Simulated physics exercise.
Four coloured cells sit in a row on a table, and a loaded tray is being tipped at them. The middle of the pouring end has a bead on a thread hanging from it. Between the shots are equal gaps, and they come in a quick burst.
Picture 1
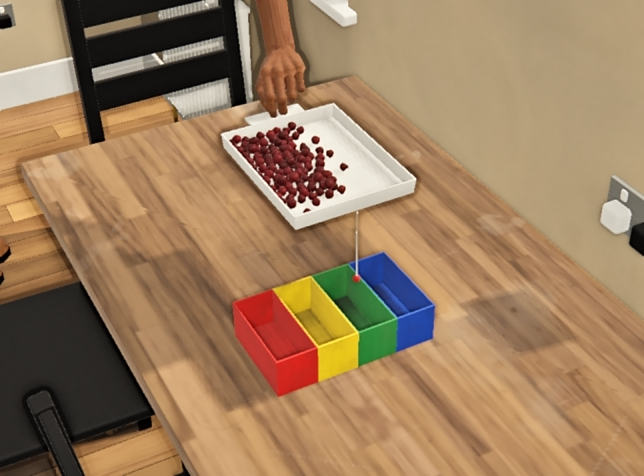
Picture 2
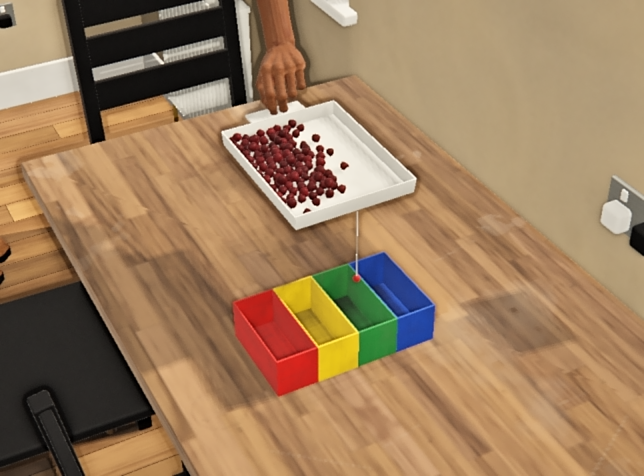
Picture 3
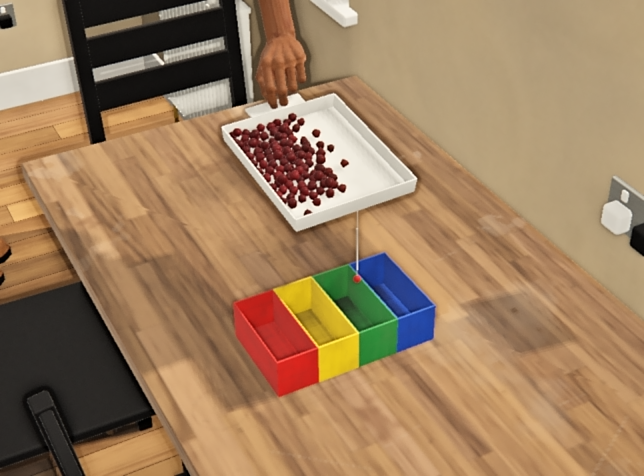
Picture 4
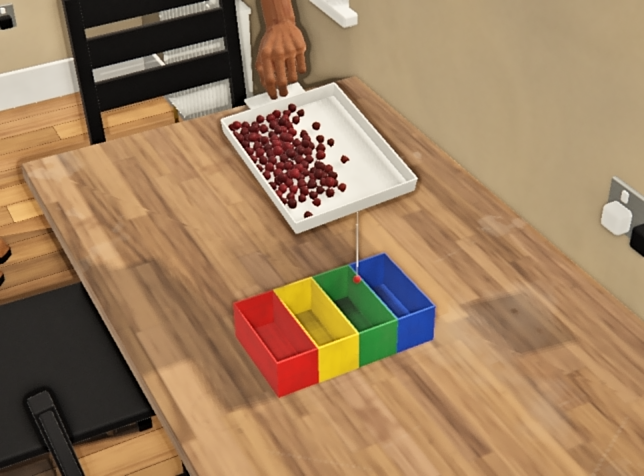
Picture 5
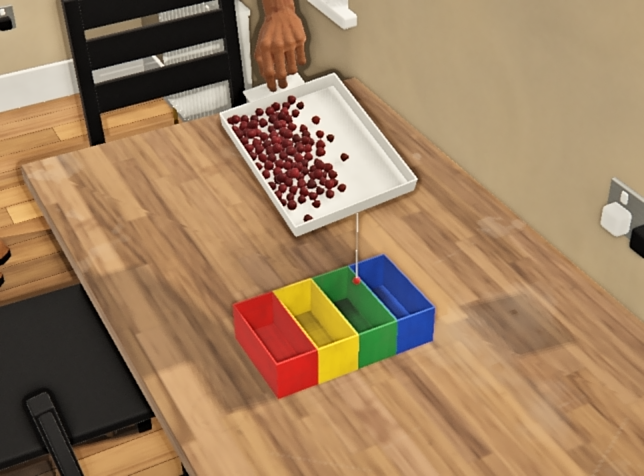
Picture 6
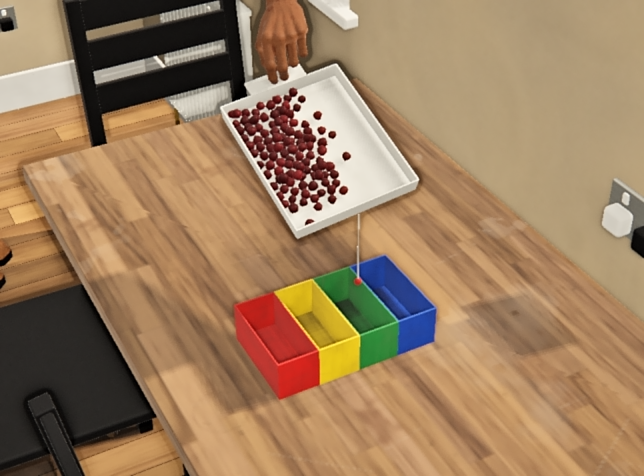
A hand gradually tilting a white tray of dark red berries, its left corner dipping lowest, above four coloured cells on a wooden table.
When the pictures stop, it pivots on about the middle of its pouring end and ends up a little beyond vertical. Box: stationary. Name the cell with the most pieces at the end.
Yellow.
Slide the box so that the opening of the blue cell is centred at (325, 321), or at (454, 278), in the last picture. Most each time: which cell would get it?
Run one gives the blue cell; run two gives the red cell.
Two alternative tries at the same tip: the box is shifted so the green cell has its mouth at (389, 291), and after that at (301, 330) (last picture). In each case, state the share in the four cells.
In turn about 70 and about 80 percent.
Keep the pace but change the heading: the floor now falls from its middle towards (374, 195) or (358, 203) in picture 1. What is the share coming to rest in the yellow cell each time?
You'd see roughly 0 per cent the first time and 10 per cent the second.
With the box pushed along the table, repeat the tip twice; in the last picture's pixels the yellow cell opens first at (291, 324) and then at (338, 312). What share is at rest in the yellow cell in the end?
First position: Some 40 %; second position: Some 30 %.
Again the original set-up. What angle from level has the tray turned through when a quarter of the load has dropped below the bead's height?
Around 120° at that moment.
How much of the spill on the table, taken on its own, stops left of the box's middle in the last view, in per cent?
That would be roughly 20 per cent.
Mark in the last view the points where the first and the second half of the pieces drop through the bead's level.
I'd say close to (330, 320) at first and close to (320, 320) later on.
Shortly afterwards, tray tipped steeply; all but a few on the tray; only a few in the red cell; a little falling or outside the box.
Next, tray tipped past a quarter turn; the bulk on the tray; a little in the yellow cell; a little in the red cell; only a few falling or outside the box.
Some moments later, tray tipped past a quarter turn; near a third in the yellow cell; near a quarter in the red cell; a little in the green cell; a little falling or outside the box.
In the end, tray tipped past a quarter turn; near a third in the yellow cell; near a quarter in the red cell; a little in the green cell; none at all in the blue cell; a little outside the box.
